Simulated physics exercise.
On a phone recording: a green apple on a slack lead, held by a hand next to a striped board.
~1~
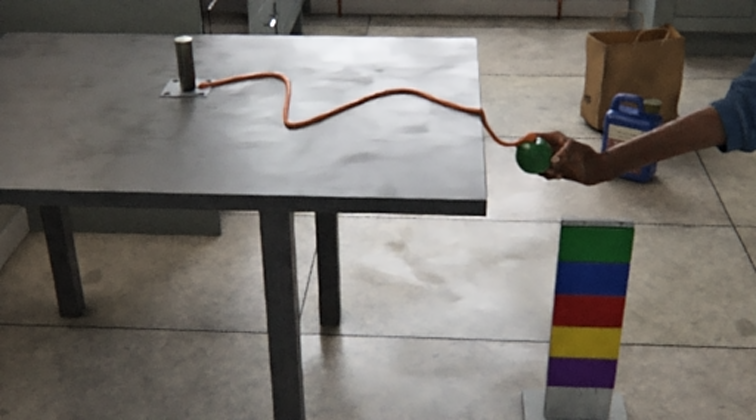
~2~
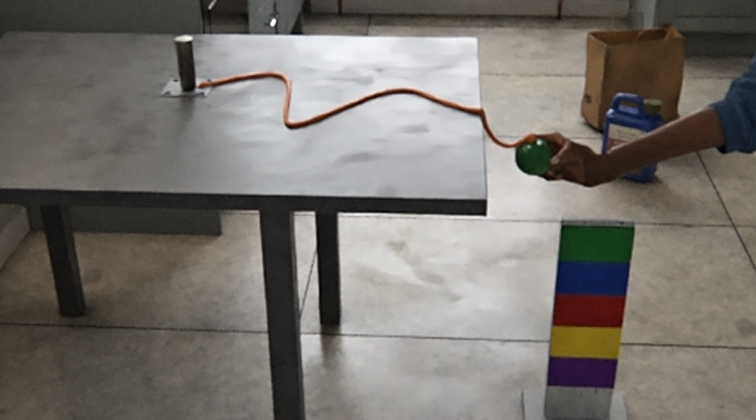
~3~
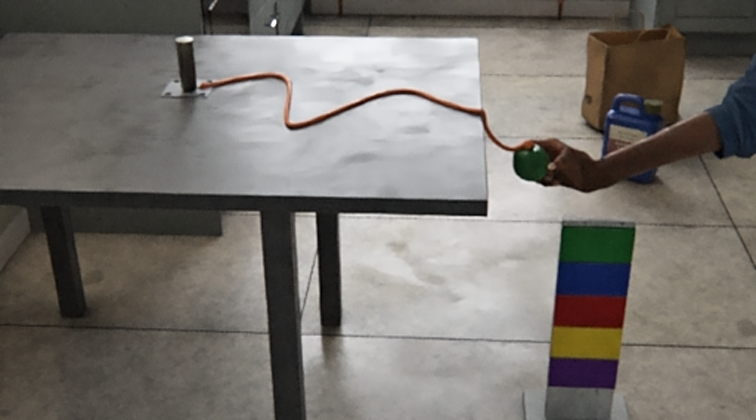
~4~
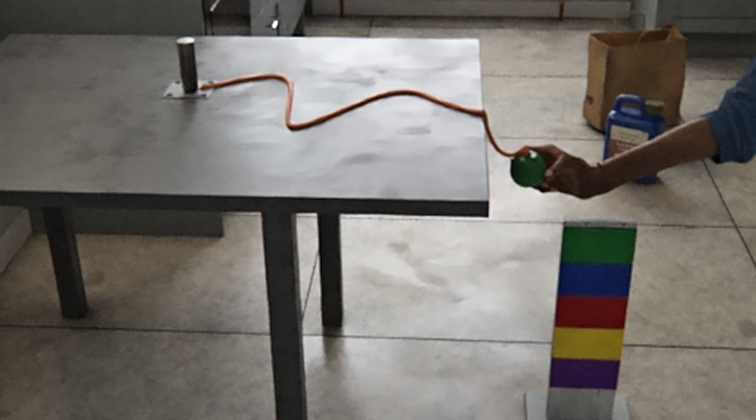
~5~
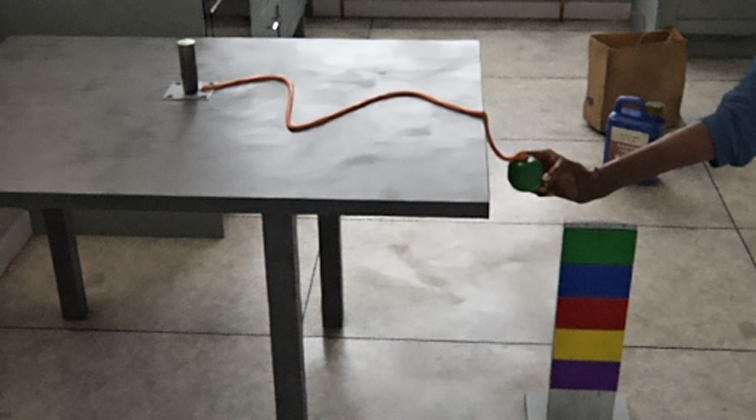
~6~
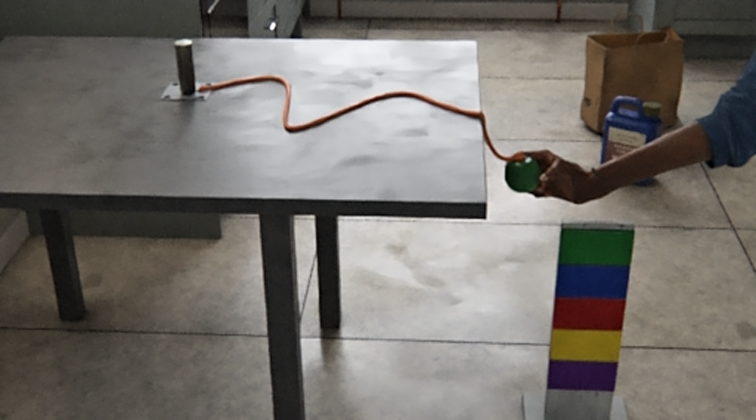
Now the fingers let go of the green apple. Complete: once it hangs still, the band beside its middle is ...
... Yellow.
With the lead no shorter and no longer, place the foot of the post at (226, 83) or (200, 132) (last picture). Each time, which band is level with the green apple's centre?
Answer, in order: Purple, purple.
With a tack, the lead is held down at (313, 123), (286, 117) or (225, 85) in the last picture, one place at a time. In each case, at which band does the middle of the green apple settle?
Results, in sequence: Green / blue / yellow.
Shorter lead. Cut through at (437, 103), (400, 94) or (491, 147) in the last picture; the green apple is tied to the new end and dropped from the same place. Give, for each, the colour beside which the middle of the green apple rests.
Per try - 1: Green; 2: Above them all; 3: Red.
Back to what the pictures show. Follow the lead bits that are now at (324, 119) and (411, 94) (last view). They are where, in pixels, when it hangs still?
Roughly (452, 110) for the first and (479, 192) for the second.
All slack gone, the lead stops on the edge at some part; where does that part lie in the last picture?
It's the point at about (348, 109).
Early on, apple near (507, 319); level with red.
Midway, apple near (445, 330); level with yellow.
Near the end, apple near (487, 337); level with yellow.
Finally, apple near (469, 336); level with yellow. The lead holds its middle at yellow.
